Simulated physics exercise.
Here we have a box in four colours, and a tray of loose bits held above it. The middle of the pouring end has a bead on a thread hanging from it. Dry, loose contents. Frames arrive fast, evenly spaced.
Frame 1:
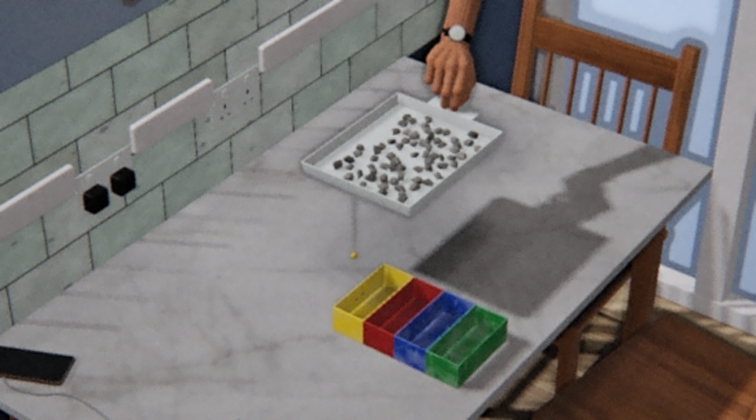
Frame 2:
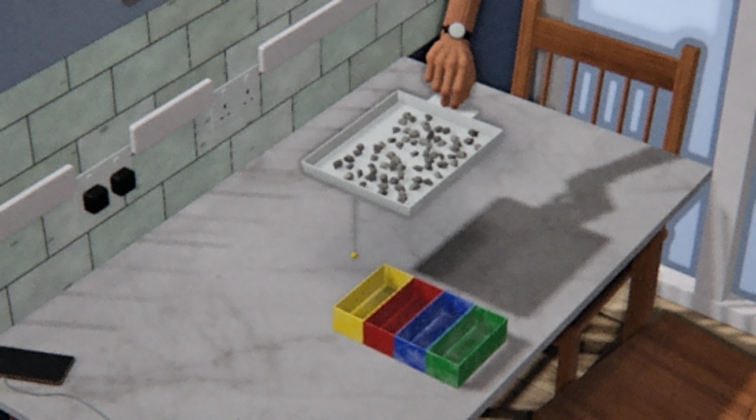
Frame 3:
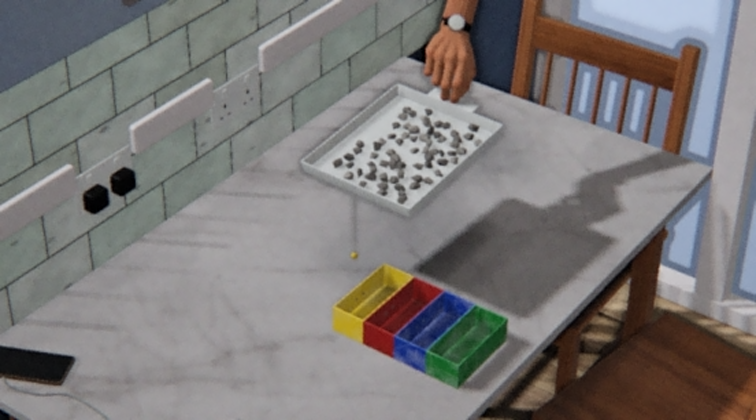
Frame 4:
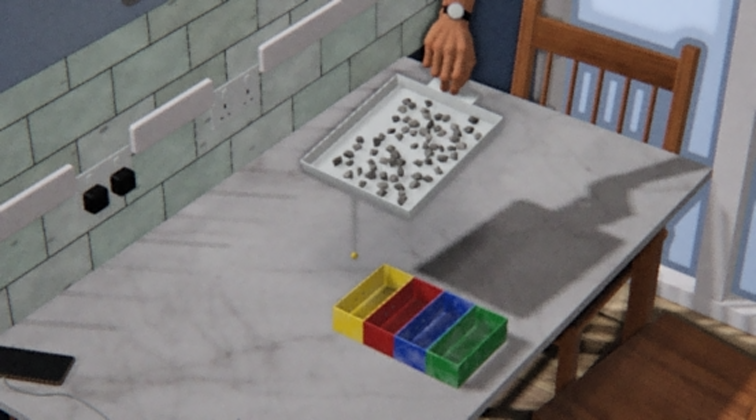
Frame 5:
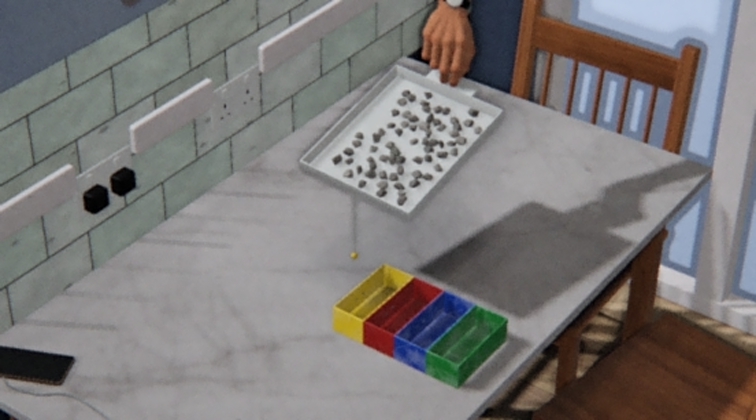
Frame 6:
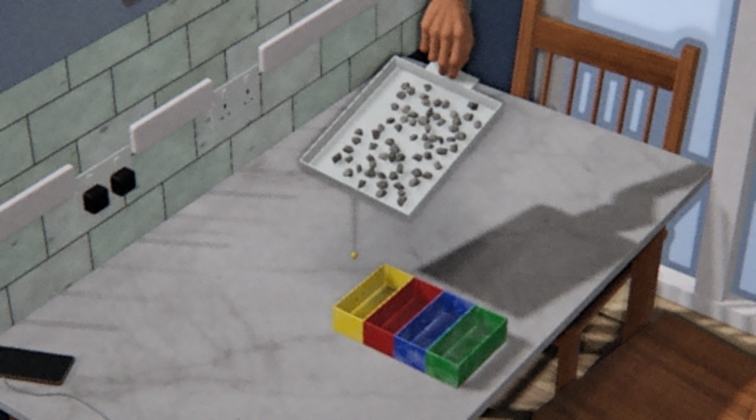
Kitchen table with a hand gradually raising the far end of a white tray of gravel near a four-coloured box.
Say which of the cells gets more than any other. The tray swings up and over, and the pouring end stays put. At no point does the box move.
That would be the yellow cell.
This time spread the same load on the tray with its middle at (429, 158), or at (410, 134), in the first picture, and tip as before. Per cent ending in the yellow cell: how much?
About 60 and 50 per cent.
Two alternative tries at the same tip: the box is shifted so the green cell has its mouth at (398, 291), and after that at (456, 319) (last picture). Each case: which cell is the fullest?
In the first try it is the cell in green, in the second it is that red cell.
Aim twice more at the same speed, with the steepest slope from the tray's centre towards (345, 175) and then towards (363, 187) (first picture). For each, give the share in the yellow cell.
The first try gives close to 0 percent; the next gives 30 percent.
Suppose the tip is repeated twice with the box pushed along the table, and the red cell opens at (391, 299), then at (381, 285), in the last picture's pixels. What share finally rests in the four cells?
First try: Around 90 percent; second try: Around 90 percent.
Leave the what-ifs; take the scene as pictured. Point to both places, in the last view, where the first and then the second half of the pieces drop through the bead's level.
It goes through near (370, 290) first, then near (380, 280).
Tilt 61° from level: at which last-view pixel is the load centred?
Roughly at (383, 183).
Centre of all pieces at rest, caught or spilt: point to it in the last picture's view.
Near (372, 313).
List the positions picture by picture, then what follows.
Corners of the pouring end near (305, 161) and (409, 205), level; middle of the load near (414, 155), bits of gravel; bead on its thread near (355, 256); yellow cell near (348, 323); red cell near (379, 337); blue cell near (410, 352); green cell near (442, 367), in the first frame.
Corners of the pouring end near (305, 161) and (409, 205), level; middle of the load near (414, 154), in the second frame.
Corners of the pouring end near (304, 161) and (409, 206), tipped barely, lowest at the right corner; middle of the load near (414, 151), in the third frame.
Corners of the pouring end near (304, 160) and (408, 208), tipped a little, lowest at the right corner; middle of the load near (414, 146), in the fourth frame.
Corners of the pouring end near (304, 160) and (408, 210), tipped a little, lowest at the right corner; middle of the load near (414, 142), in the fifth frame.
Corners of the pouring end near (303, 160) and (408, 212), tipped clearly, lowest at the right corner; middle of the load near (413, 138); yellow cell near (348, 323); red cell near (379, 337); blue cell near (410, 352); green cell near (442, 367), in the sixth frame.
Shortly afterwards, tray tipped steeply; all but a few on the tray; only a few falling or outside the box.
Next, tray tipped right over; near half on the tray; a little in the red cell; a little in the yellow cell; near a quarter falling or outside the box.
Some moments later, tray tipped past a quarter turn; near half in the yellow cell; near a quarter in the red cell; near a quarter falling or outside the box.
In the end, tray tipped past a quarter turn; near half in the yellow cell; near a quarter in the red cell; none at all in the green cell; none at all in the blue cell; near a quarter outside the box.
